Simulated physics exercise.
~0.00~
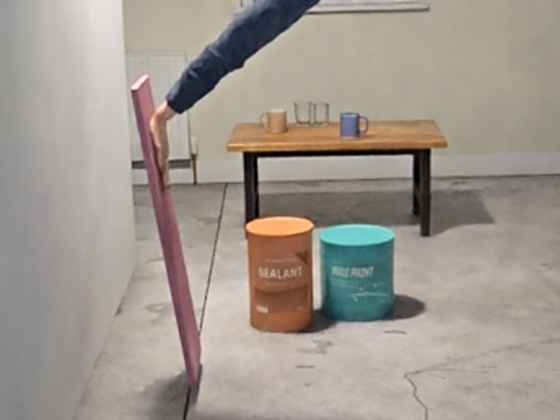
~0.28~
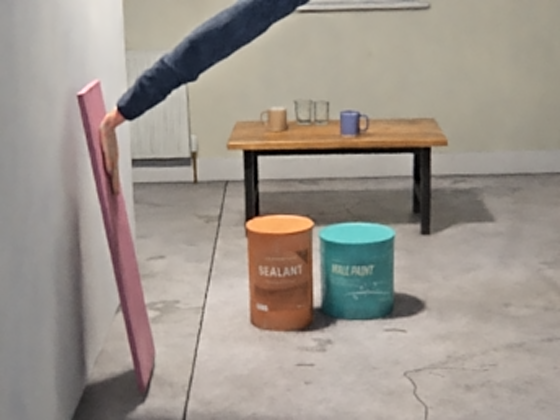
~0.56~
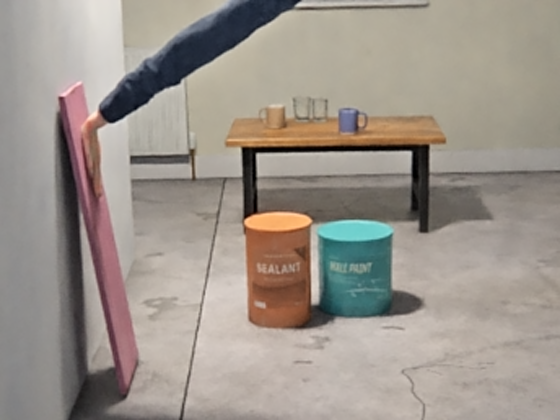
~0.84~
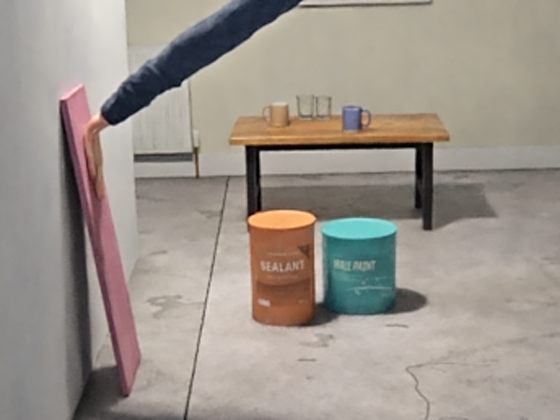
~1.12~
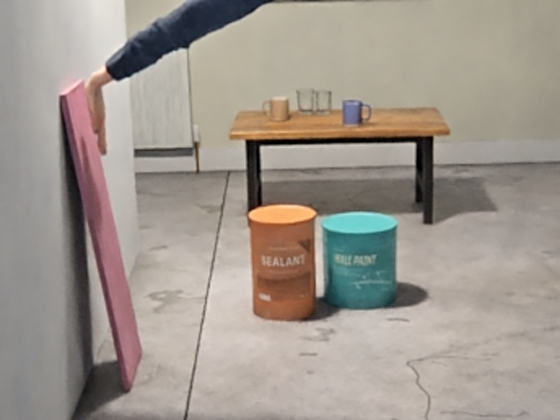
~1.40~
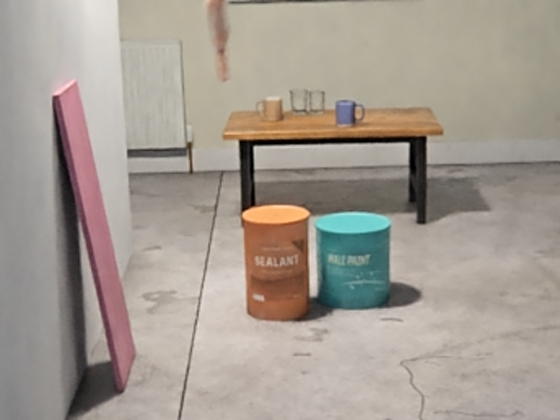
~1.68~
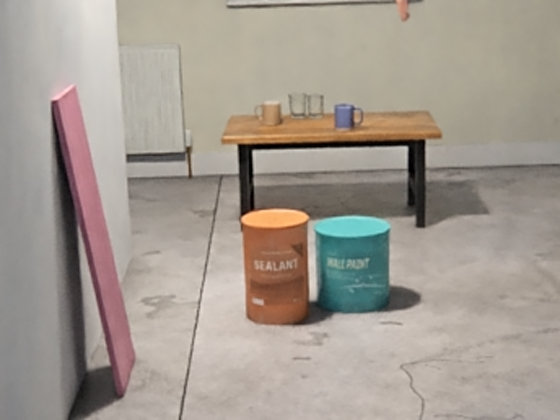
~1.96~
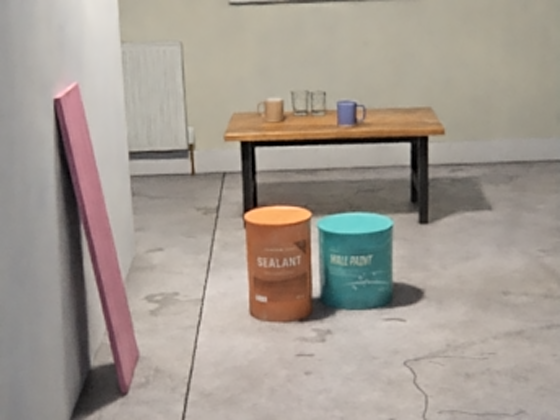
Pink board being propped against a wall at left by a hand, which lets go and withdraws, leaving the board leaning still.
